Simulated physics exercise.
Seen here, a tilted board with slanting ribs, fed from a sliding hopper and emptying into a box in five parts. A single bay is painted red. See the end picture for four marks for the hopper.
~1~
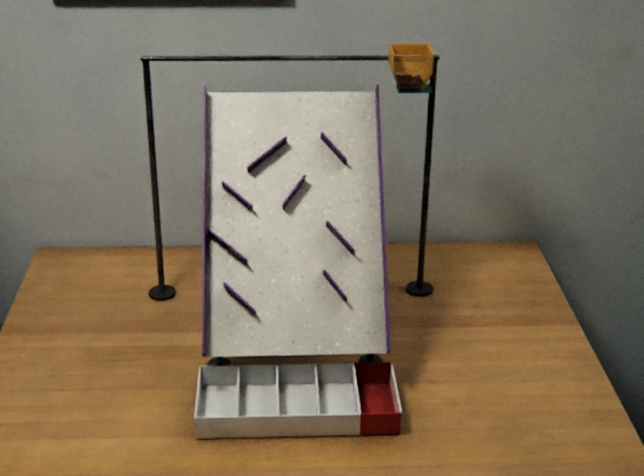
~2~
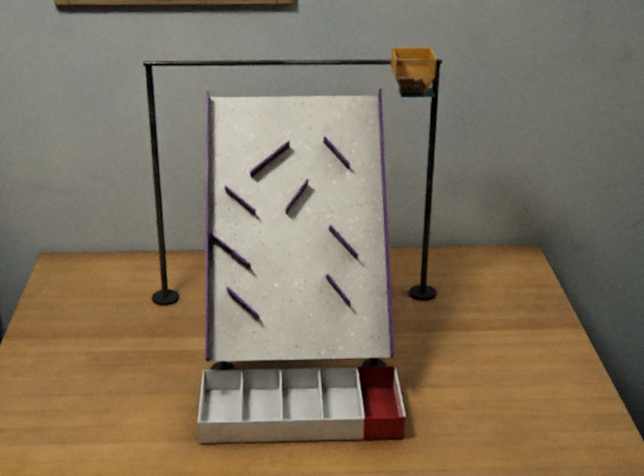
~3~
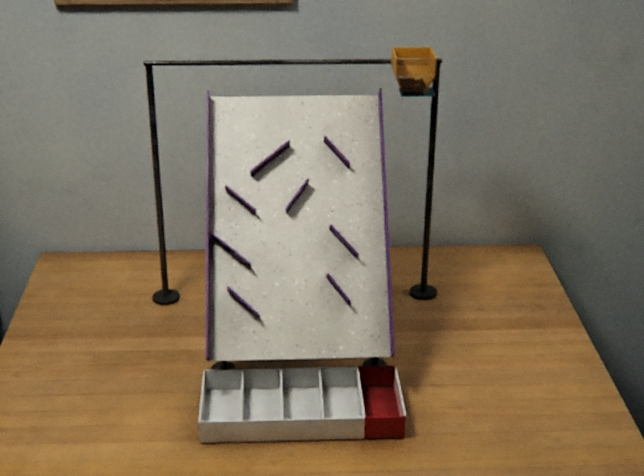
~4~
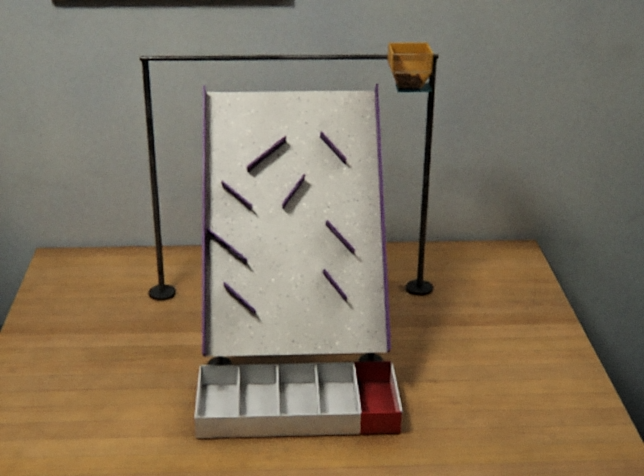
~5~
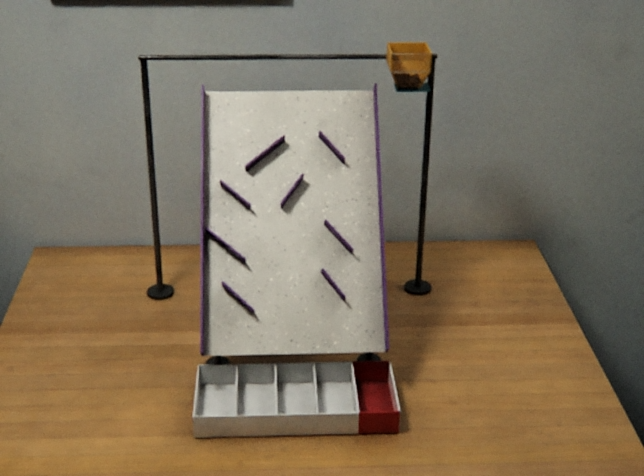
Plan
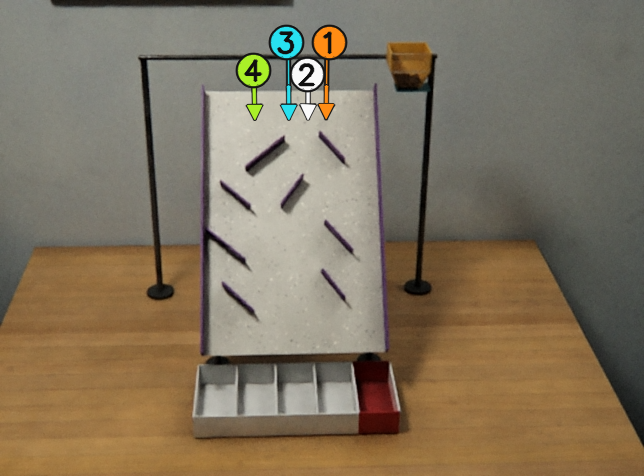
In this clip, a tilted pale board with slanting purple ribs stands on a wooden table beneath an orange hopper on a rail, above a five-part box with a red right-hand bay; only the view shifts slightly.
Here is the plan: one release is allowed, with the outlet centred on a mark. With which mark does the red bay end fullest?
Choose 1.
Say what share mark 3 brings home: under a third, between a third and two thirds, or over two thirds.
It is under a third.
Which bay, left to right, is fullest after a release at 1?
The fifth.
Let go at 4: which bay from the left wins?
It is the third one.
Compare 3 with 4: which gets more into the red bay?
3.
On the marked copy, mark 1 meets the board at (326, 113); mark 2 meets the board at (307, 114); mark 3 meets the board at (288, 114); mark 4 meets the board at (254, 114).
For mark 1, close to a third in the red bay, a small share in other bays, close to half outside the box.
For mark 2, a small share in the red bay, close to a third in other bays, close to half outside the box.
For mark 3, a small share in the red bay, close to a third in other bays, close to half outside the box.
For mark 4, only a few in the red bay, close to half in other bays, close to half outside the box.
